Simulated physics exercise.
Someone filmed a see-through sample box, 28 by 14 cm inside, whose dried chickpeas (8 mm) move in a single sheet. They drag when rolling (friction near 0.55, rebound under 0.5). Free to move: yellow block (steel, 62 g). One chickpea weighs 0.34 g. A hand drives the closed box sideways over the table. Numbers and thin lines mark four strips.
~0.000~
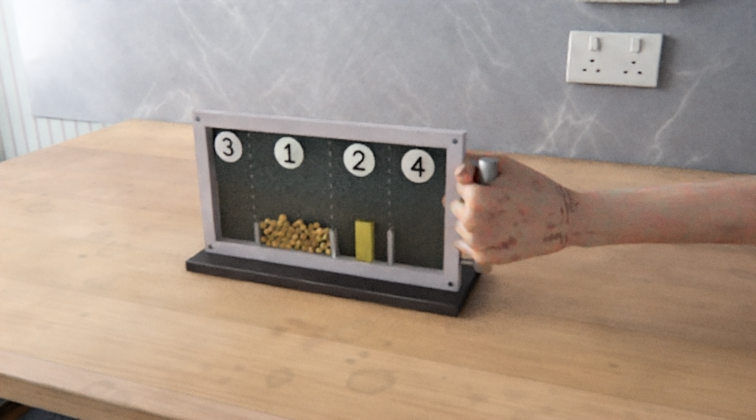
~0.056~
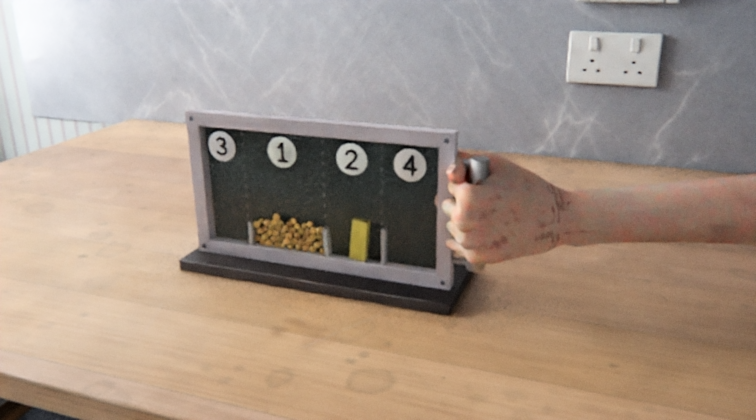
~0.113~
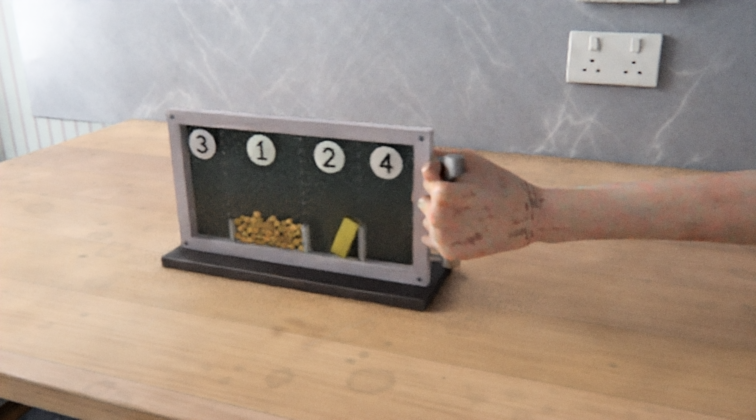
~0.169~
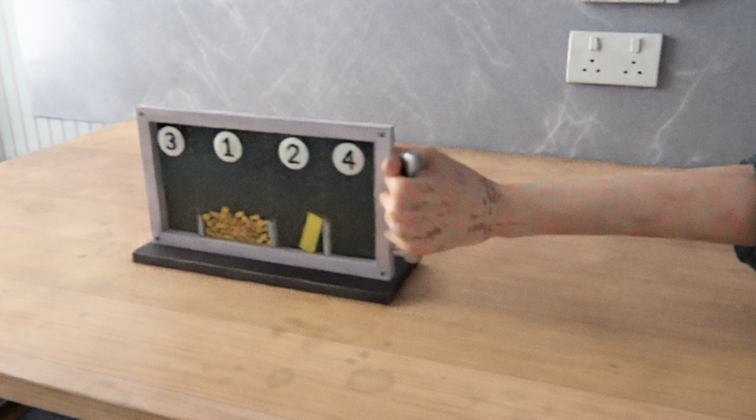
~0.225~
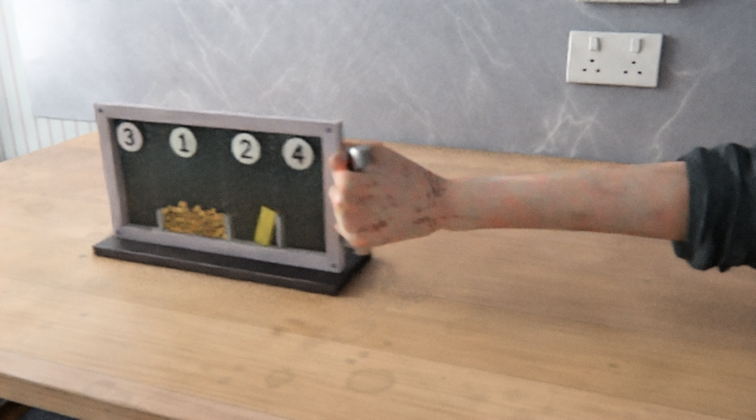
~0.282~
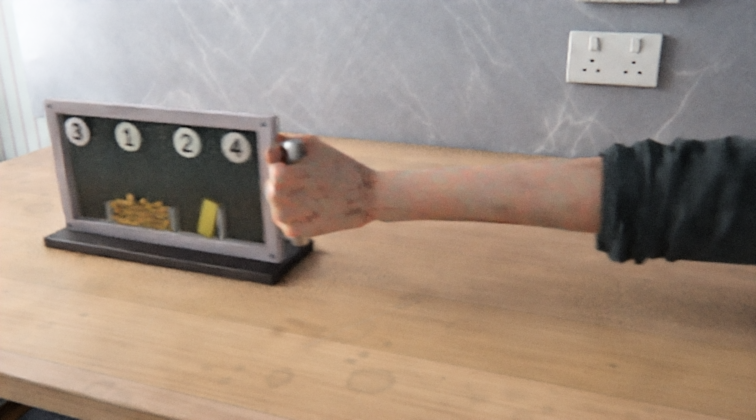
A hand grips the right end of a clear-fronted, pale-framed box on a wooden table, seen from the front and slightly above, before a grey marbled wall with a socket. Inside the numbered dark case, golden chickpeas sit left of an upright yellow block, between low dividers. The hand slides the box leftward, gradually then faster, and the block leans right against a divider while the camera stays still.
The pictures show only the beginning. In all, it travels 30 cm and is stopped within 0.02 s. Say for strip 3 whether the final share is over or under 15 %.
No. 3: Over 15 %.
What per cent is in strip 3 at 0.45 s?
Some 30 per cent.
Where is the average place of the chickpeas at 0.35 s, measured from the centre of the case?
About 5 cm left and 5 cm below.
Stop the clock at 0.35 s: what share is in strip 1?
Some 100 per cent.
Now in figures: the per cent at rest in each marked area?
Strip 1: 65; strip 2: 0; strip 3: 35; strip 4: 0.
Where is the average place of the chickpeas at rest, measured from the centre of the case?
About 7 cm left and 6 cm below.
After 0.35 s, it is 30 cm to the left; the chickpeas' middle is 5 cm left of and 5 cm below the centre; no. 1, 100 %.
After 0.45 s, it is 30 cm to the left; the chickpeas' middle is 6 cm left of and 4 cm below the centre; no. 1, 70 %, no. 3, 30 %.
After 0.60 s, it is 30 cm to the left; the chickpeas' middle is 7 cm left of and 6 cm below the centre; no. 1, 65 %, no. 3, 35 %.
At rest by 1.1 s, it is 30 cm to the left; no. 1, 65 %, no. 2, 0 %, no. 3, 35 %, no. 4, 0 %.
